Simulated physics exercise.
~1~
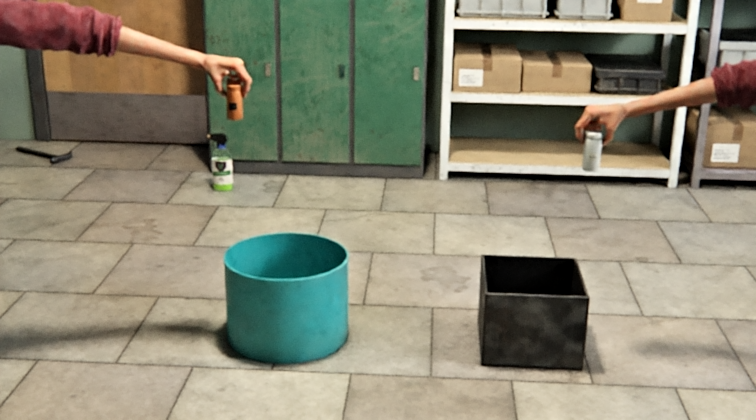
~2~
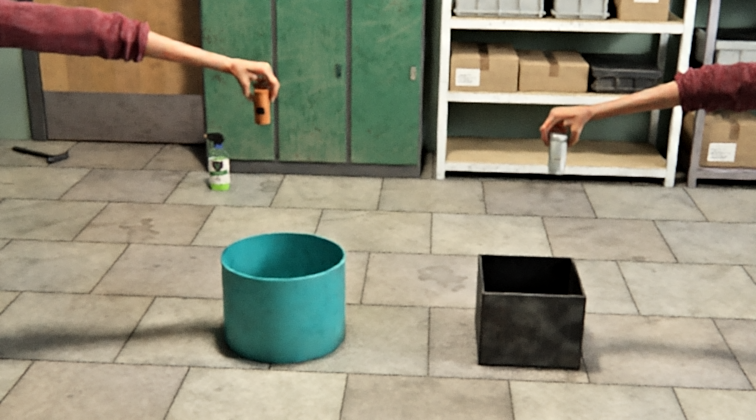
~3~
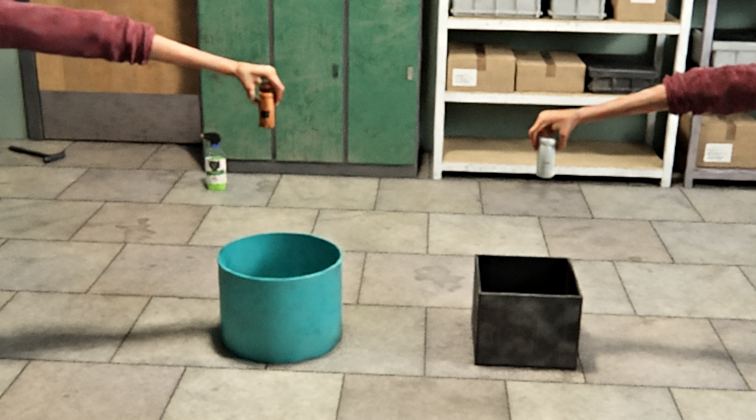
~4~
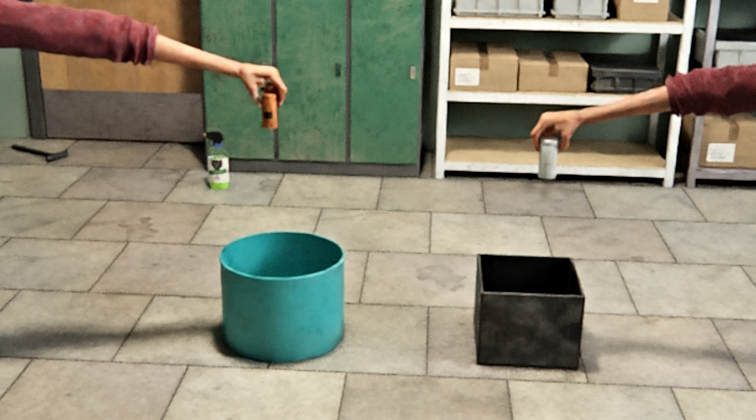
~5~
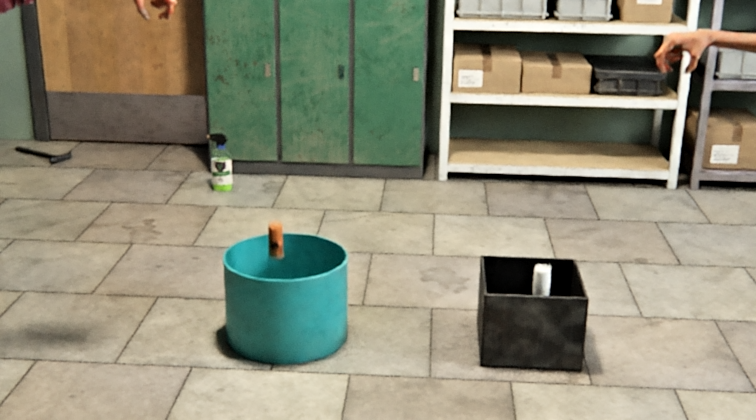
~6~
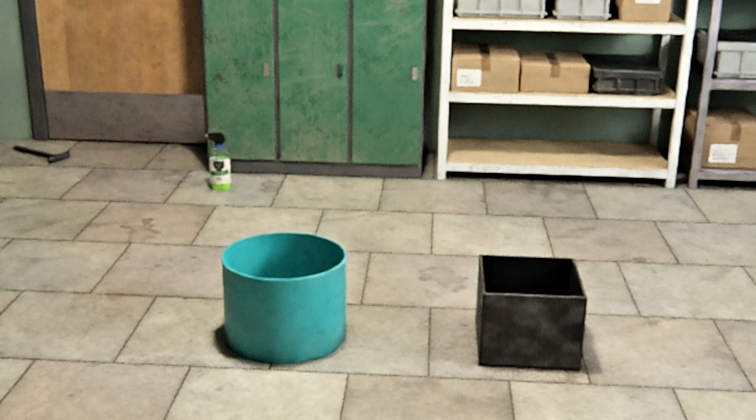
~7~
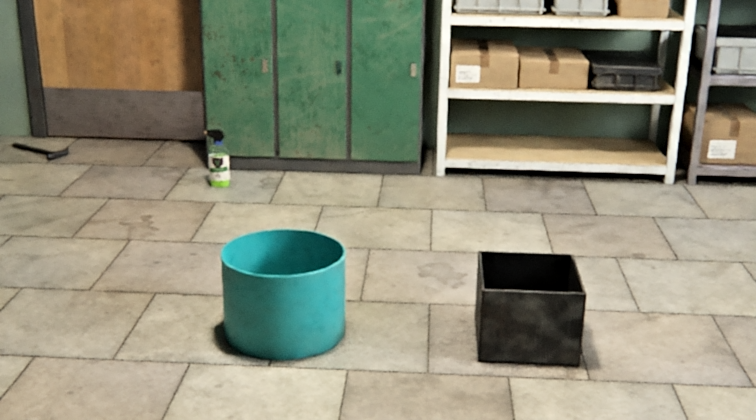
Two hands in maroon sleeves reach in from opposite sides, holding an orange shaker on the left and a white one on the right above two open containers. The slightly swaying view looks down on a gray tiled floor, with a round teal bin on the left, a square black crate on the right, and green lockers, shelves and a spray bottle behind. The hands move inward and pause over the containers. Both then let go and draw back as the shakers drop upright. The orange one ends inside the bin and the white one inside the crate, both out of sight.
